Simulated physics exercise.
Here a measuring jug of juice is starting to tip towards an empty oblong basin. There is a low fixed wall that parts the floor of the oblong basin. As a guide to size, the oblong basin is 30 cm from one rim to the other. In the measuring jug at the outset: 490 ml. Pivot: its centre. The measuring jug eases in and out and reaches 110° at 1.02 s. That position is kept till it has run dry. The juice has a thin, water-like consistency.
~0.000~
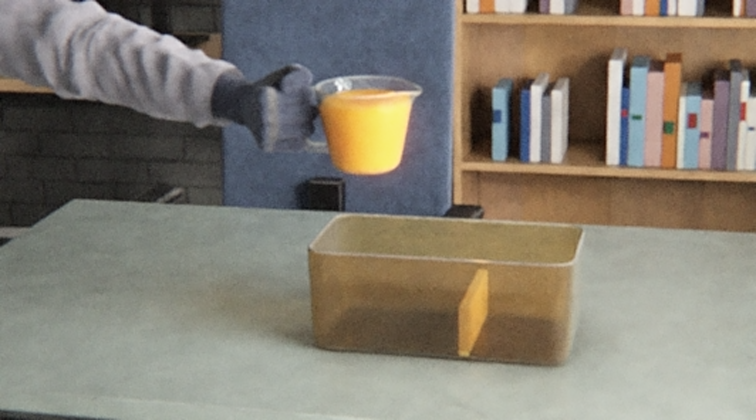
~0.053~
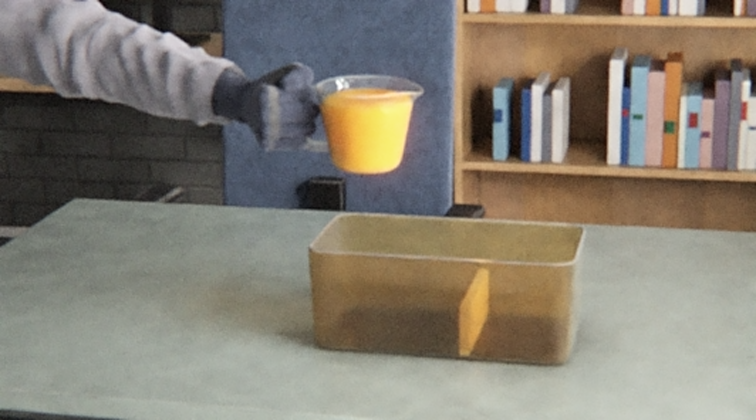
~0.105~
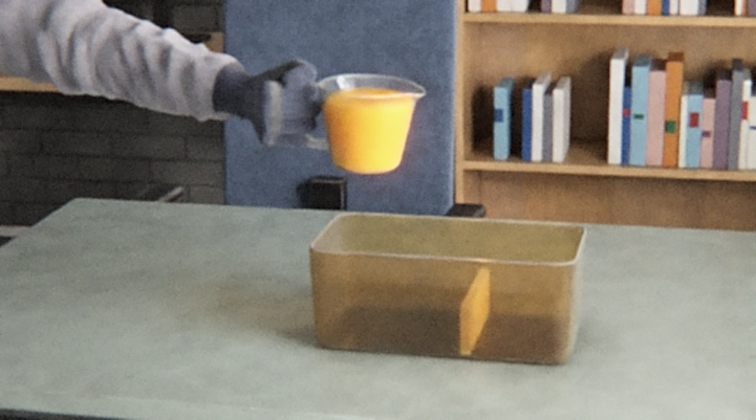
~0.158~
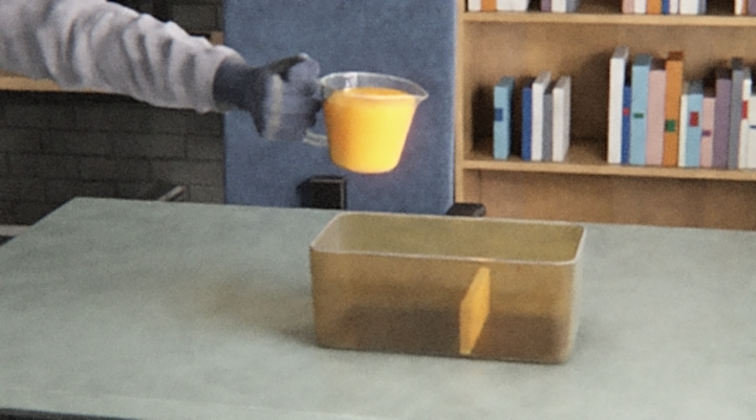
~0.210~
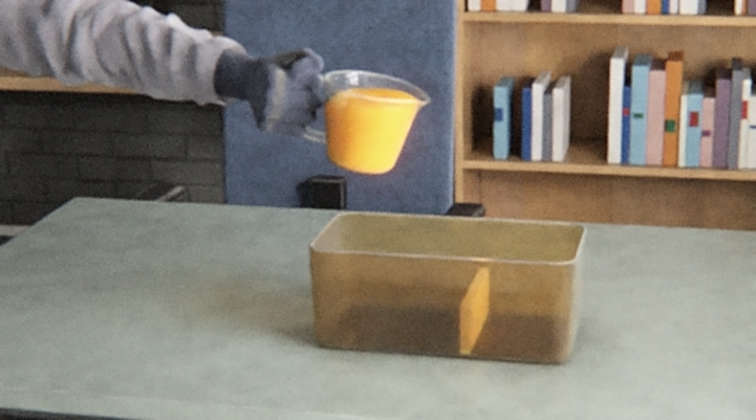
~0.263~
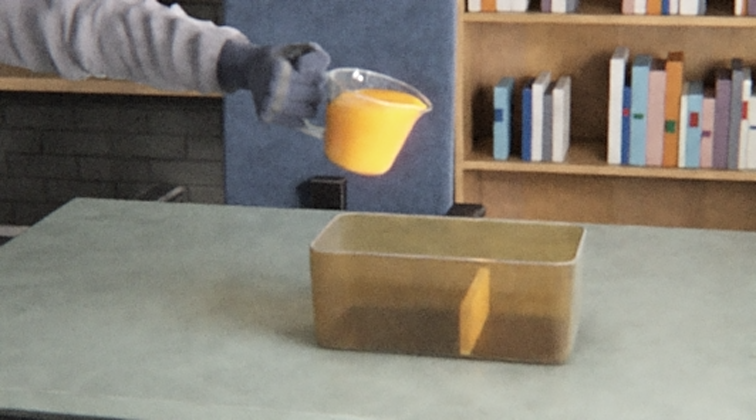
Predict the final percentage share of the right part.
Right part: About 44 %.
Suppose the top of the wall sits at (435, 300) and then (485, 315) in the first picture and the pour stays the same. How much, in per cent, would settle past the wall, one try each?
In order, 90 and 30 per cent.
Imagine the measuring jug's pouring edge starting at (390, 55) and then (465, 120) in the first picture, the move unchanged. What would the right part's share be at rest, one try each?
5 and 85 %.
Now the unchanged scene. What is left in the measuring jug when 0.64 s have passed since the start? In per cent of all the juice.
Around 54 percent.
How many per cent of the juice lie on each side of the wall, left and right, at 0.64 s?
About 3 left, 16 right.
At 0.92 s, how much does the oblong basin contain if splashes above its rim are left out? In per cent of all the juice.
Close to 88 in a hundred.
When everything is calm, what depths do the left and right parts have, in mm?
Around 12 mm deep on the left, around 14 mm deep on the right.
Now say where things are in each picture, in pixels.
In the first frame, it leans 0°; its right rim is at (422, 90); the juice meets the walls at (323, 97) and (411, 99); the oblong basin's rim runs from (322, 233) to (579, 247); the wall's top is at (474, 289).
In the second frame, it leans 1°; its right rim is at (423, 90); the juice meets the walls at (325, 96) and (412, 99).
In the third frame, it leans 3°; its right rim is at (425, 92); the juice meets the walls at (326, 95) and (413, 100).
In the fourth frame, it leans 6°; its right rim is at (427, 95); the juice meets the walls at (328, 94) and (415, 100).
In the fifth frame, it leans 11°; its right rim is at (430, 100); the juice meets the walls at (331, 95) and (419, 101).
In the sixth frame, it leans 17°; its right rim is at (432, 108); the juice meets the walls at (333, 97) and (426, 104).
After 0.64 s the tilt is 76° and 54 per cent is still to pour, 3 is left of the wall and 16 right of it.
After 0.92 s the tilt is 107° and 5 per cent is still to pour, 44 is left of the wall and 43 right of it.
After 1.21 s the tilt is 110° and 0 per cent is still to pour, 55 is left of the wall and 44 right of it.
After 1.52 s the tilt is 110° and 0 per cent is still to pour, 55 is left of the wall and 44 right of it.
In the end 55 per cent lies left of the wall, 44 right of it and 1 outside.
